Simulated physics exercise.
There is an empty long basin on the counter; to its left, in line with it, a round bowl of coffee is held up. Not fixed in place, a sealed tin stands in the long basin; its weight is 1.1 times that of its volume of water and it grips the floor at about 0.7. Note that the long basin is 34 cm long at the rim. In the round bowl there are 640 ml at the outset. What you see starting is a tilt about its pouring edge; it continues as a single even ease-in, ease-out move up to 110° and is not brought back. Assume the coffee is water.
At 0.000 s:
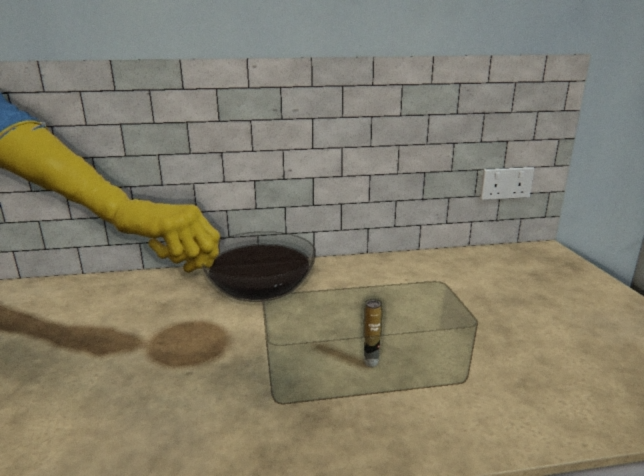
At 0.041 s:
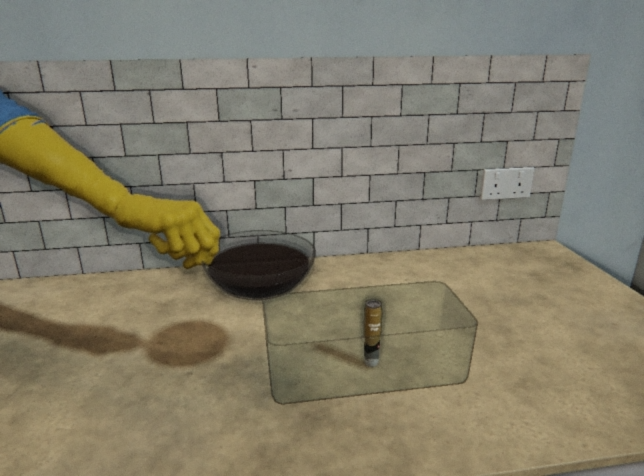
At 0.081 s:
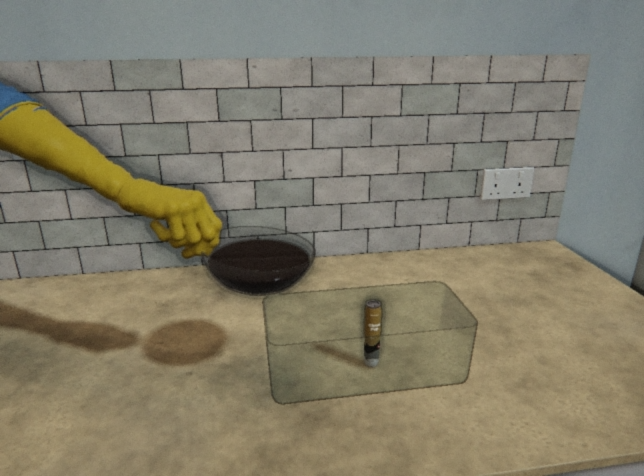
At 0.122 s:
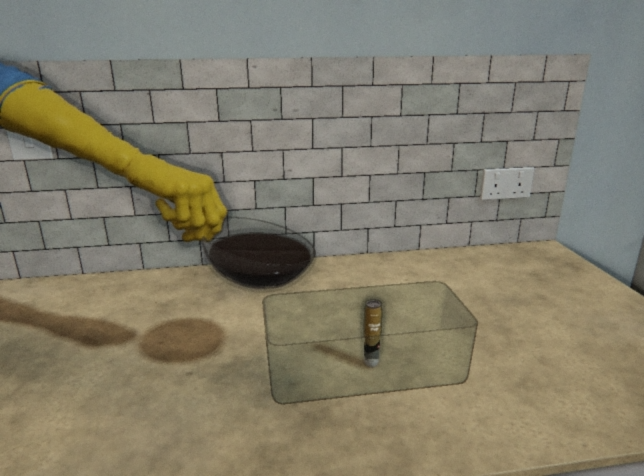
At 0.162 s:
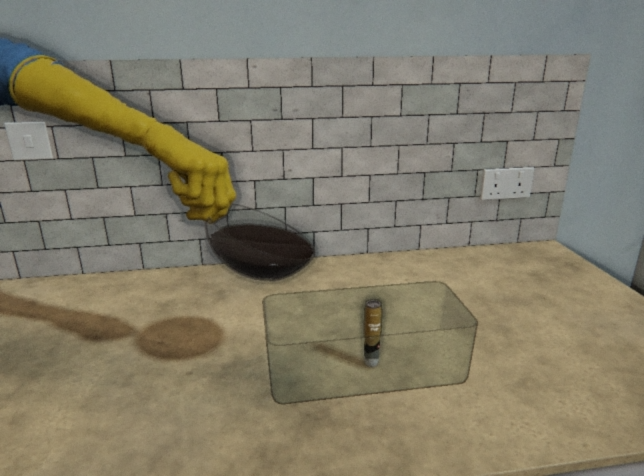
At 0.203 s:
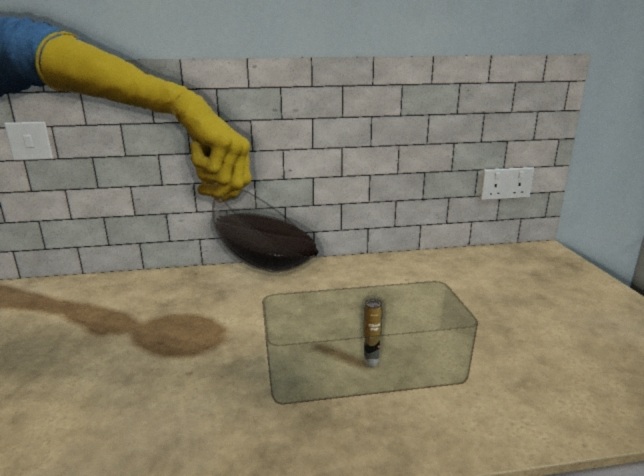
To begin with, a yellow-gloved hand holds a clear round bowl of dark coffee level above a counter, left of an empty long basin with a small tin standing in it. The hand rises, slowly and then faster, tilting the bowl rightward until it leans steeply and the coffee reaches its right rim.
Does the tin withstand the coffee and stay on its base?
Yes: It stays erect.
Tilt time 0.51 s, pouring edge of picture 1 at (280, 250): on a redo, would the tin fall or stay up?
After that, the tin overturns.
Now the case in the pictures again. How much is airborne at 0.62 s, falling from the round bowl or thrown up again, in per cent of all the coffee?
About 2 per cent.
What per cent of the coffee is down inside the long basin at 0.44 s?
About 12 per cent.
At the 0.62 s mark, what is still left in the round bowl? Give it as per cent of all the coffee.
0 %.
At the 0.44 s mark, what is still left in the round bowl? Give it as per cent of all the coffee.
Still held: Roughly 10 % of the total.
By 0.44 s the tilt is 106° and 9 per cent is still to pour; the tin stands where it began.
By 0.62 s the tilt is 110° and 0 per cent is still to pour; the tin stands where it began.
By 0.81 s the tilt is 110° and 0 per cent is still to pour; the tin stands where it began.
By 1.01 s the tilt is 110° and 0 per cent is still to pour; the tin stands where it began.
At rest the tin stands where it began.
